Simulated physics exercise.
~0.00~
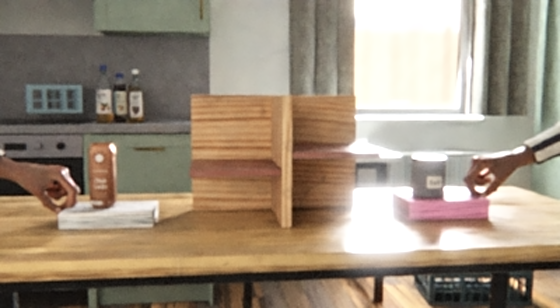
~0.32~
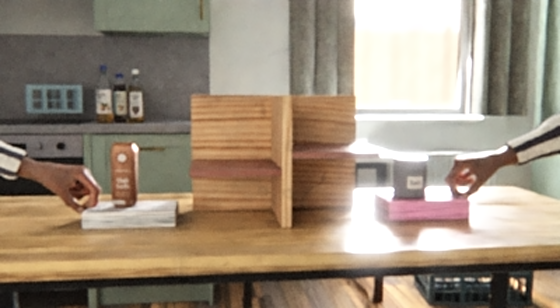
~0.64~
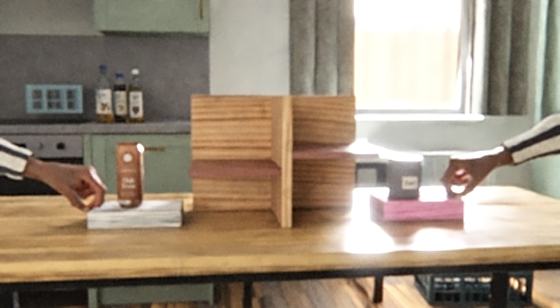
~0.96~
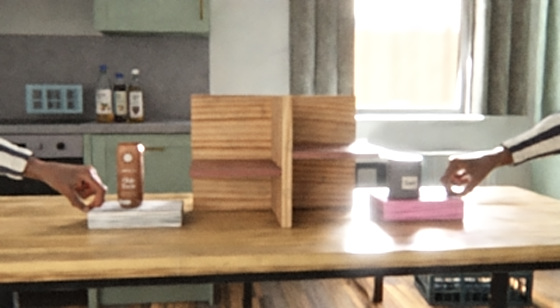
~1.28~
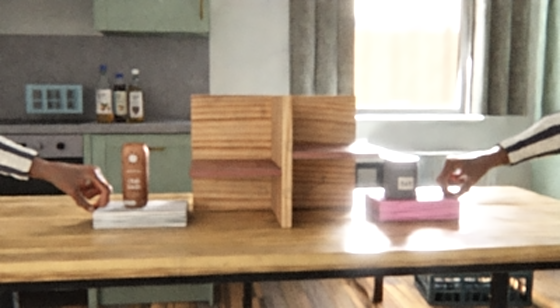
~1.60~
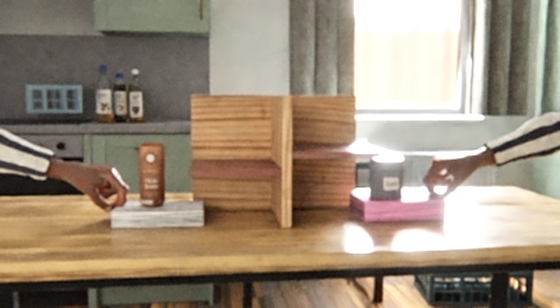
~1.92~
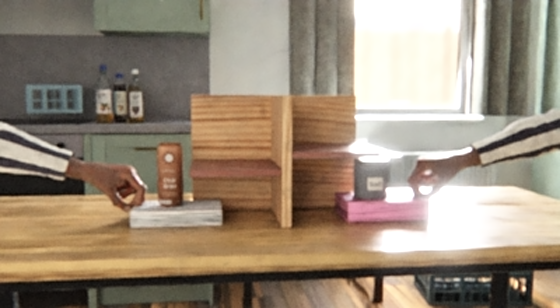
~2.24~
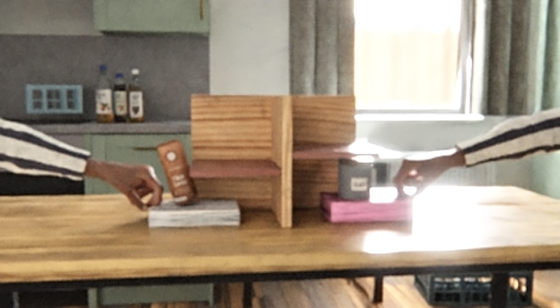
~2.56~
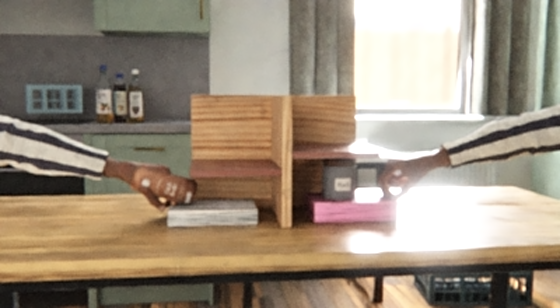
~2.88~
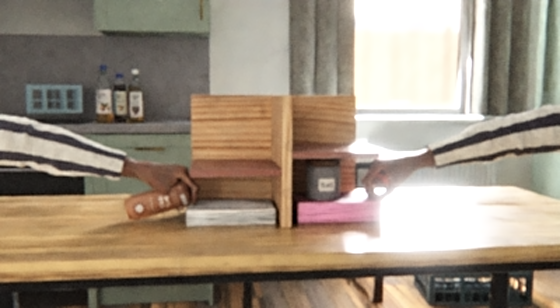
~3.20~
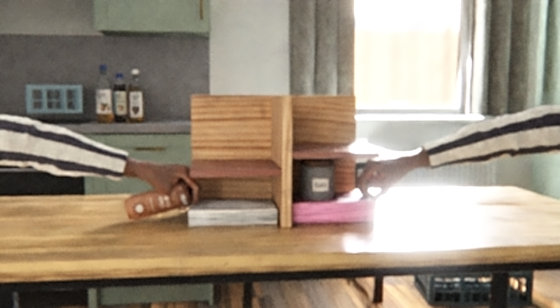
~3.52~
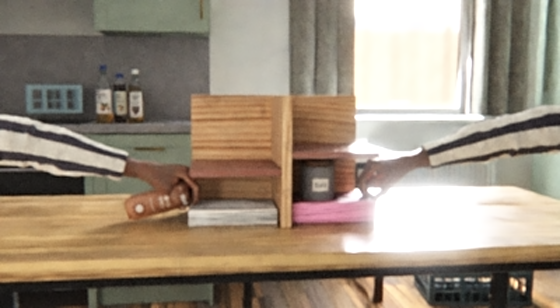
Two hands slide boards into a wooden shelf; the jar fits under, the can topples.
